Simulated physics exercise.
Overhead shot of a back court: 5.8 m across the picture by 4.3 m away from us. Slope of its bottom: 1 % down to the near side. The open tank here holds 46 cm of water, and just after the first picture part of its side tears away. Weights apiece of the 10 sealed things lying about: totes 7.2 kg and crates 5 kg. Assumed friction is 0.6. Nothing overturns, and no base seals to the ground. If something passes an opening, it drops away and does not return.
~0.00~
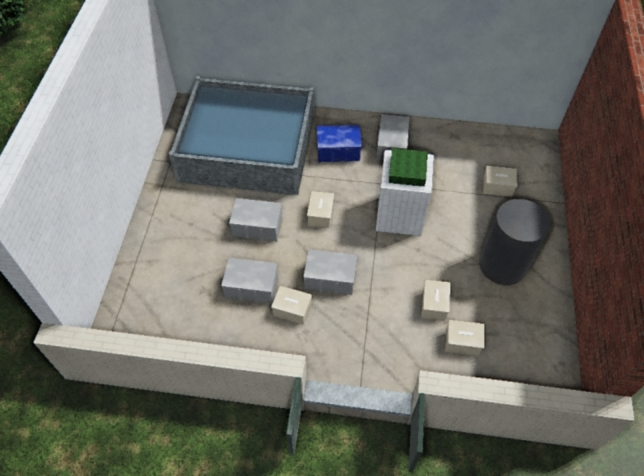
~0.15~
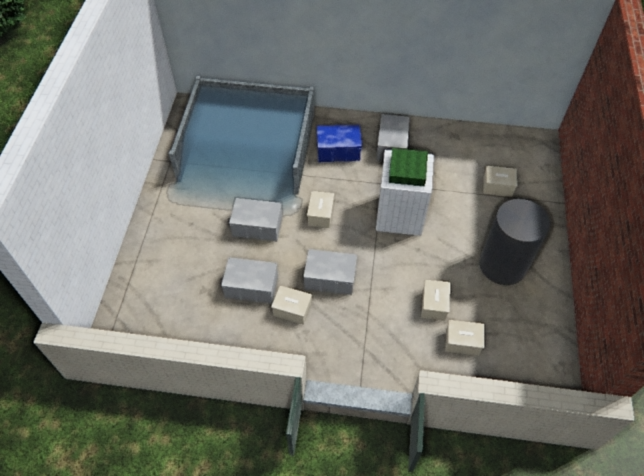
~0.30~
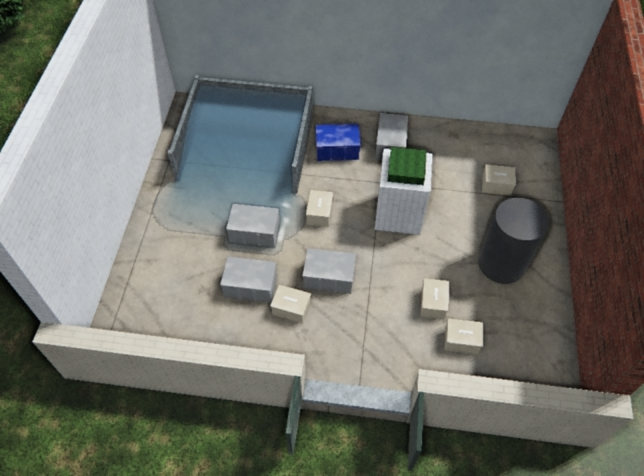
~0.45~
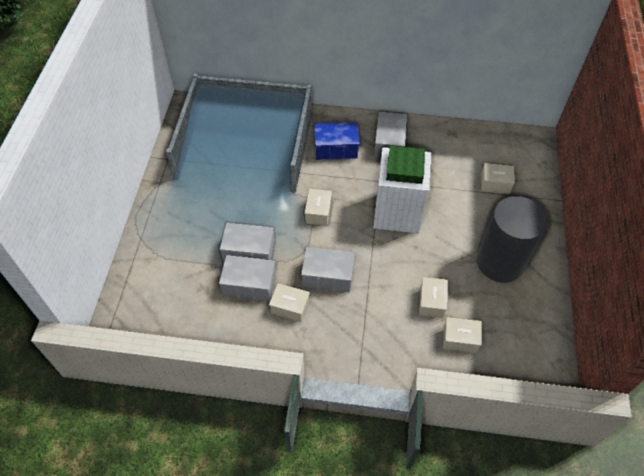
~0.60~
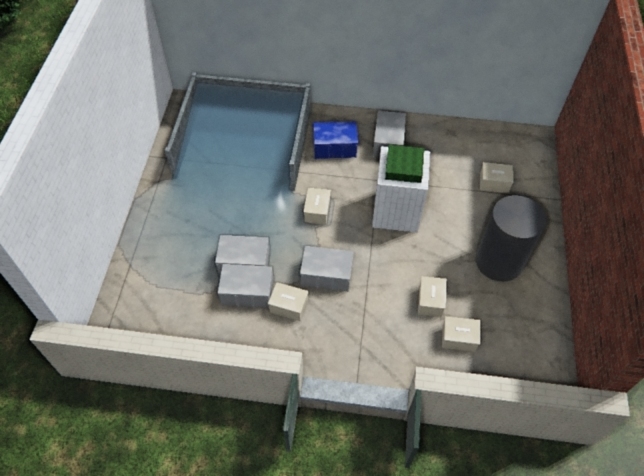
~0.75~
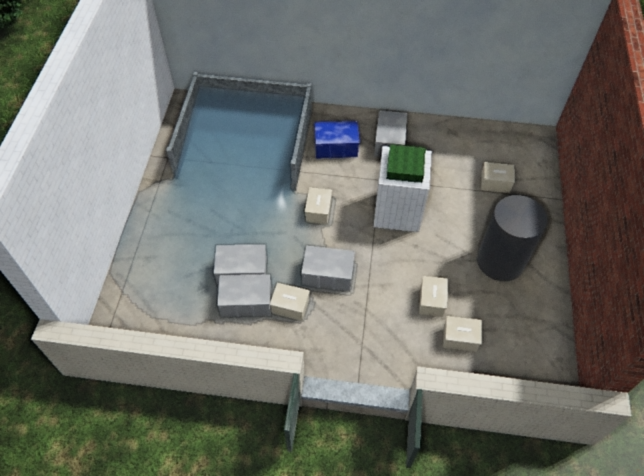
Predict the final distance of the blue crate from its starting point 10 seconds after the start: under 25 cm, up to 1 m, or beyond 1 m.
Movement: Slight.
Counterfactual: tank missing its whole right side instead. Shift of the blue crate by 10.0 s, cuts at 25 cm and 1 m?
Well, the blue crate is flushed away.
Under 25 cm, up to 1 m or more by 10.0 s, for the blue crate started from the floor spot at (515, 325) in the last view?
In the end it is hauled off.
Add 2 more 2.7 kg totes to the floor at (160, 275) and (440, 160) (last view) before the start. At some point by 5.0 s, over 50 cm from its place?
Lab note - in order: Above threshold / below threshold.
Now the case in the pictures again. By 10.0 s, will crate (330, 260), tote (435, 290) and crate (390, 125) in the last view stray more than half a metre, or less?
In that order: Past it, more, under.
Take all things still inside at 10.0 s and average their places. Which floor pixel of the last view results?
At about (442, 235).
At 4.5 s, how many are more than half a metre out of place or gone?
5.
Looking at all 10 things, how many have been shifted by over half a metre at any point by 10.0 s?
6.
After 2.0 s the blue crate is near (337, 132), 0.0 m from its start, aground; 0 of 10 are out; 2 afloat.
After 4.5 s the blue crate is near (337, 132), 0.0 m from its start, aground; 1 of 10 are out; 3 afloat.
After 7.0 s the blue crate is near (337, 132), 0.0 m from its start, aground; 2 of 10 are out; 4 afloat.
After 10.0 s the blue crate is near (337, 132), 0.0 m from its start, aground; 2 of 10 are out; 4 afloat.
